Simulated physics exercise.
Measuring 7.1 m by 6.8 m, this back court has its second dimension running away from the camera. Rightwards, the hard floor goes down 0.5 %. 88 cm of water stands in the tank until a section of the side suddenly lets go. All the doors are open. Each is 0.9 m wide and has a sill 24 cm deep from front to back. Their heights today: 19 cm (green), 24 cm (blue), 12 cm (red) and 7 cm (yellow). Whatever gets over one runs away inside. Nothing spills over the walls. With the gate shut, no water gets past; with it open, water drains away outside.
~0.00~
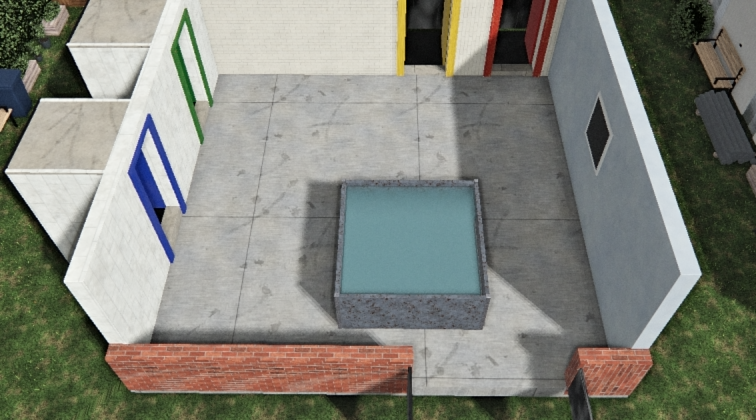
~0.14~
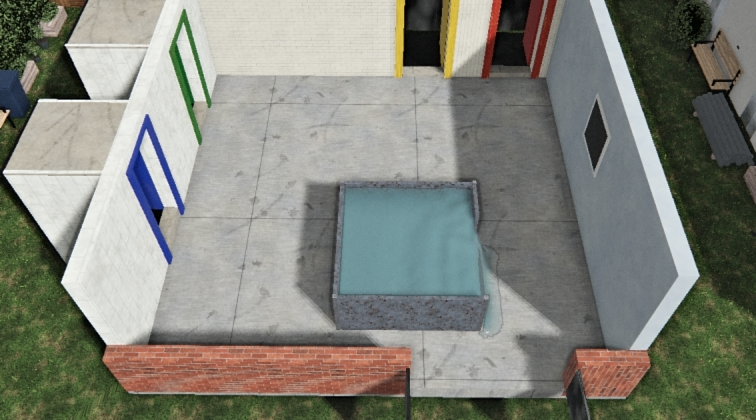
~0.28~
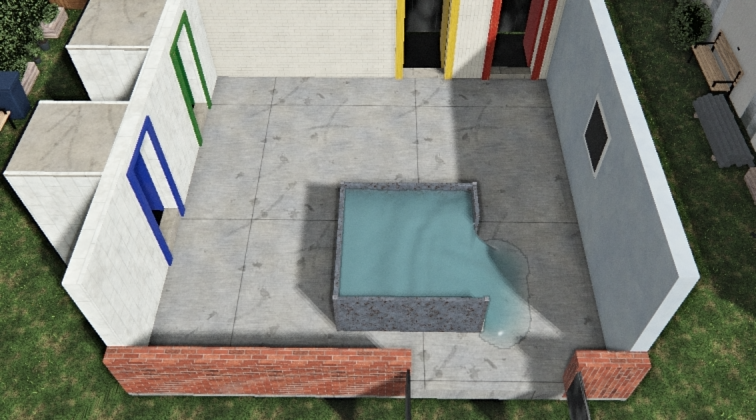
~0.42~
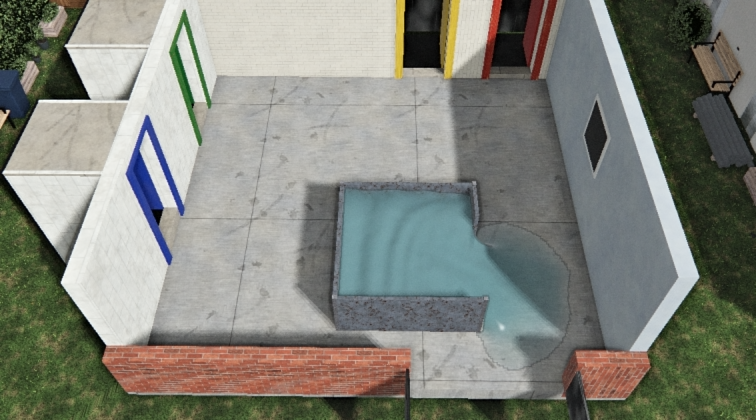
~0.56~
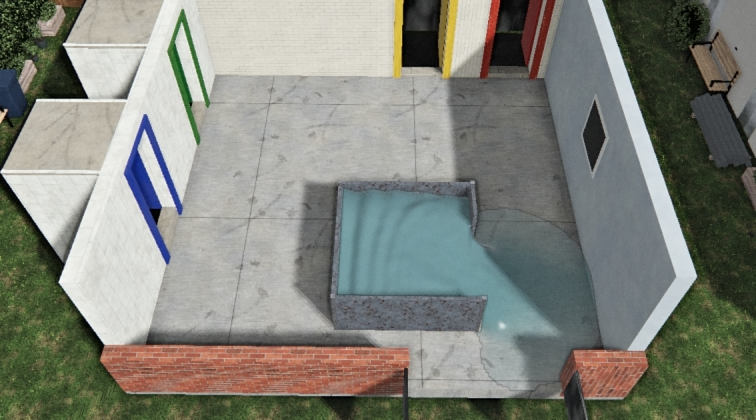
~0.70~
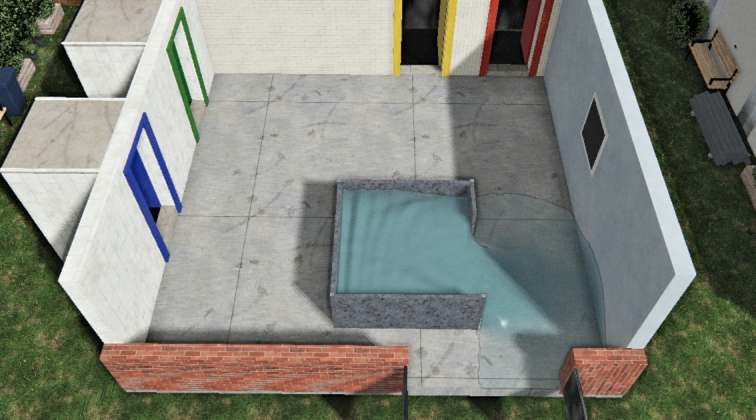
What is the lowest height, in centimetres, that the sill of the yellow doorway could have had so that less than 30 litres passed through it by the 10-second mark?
About 10.5 cm.
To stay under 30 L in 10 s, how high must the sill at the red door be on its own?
The red one would have to be about 21 cm high.
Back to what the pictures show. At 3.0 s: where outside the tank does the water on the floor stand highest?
At about pixel (569, 310).
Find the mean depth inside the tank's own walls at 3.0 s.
Around 30 centimetres.
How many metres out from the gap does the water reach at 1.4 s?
About 3.8 m.
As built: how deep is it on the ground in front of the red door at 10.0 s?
It stands about 10.0 centimetres deep.
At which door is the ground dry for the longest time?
Blue.
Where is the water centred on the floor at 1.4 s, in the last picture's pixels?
I'd say around (462, 275).
After 1.4 s water covers 15 % of the floor, deepest (74 cm) near (605, 373); it has not reached the yellow door.
After 3.0 s water covers 40 % of the floor, deepest (37 cm) near (569, 310); it has not reached the yellow door.
After 10.0 s water covers 90 % of the floor, deepest (10 cm) near (546, 103); 8 cm at the yellow door, 73 litres in over its 7 cm sill.
At the yellow door as built, the water arrived by 3.1 s and peaked near 16 cm at 3.8 s.
Run again over the same 10 s with other heights there, 45 litres in over 9 cm, 14 litres over 12.5 cm. The limit of 30 litres is kept from about 10.5 cm up.
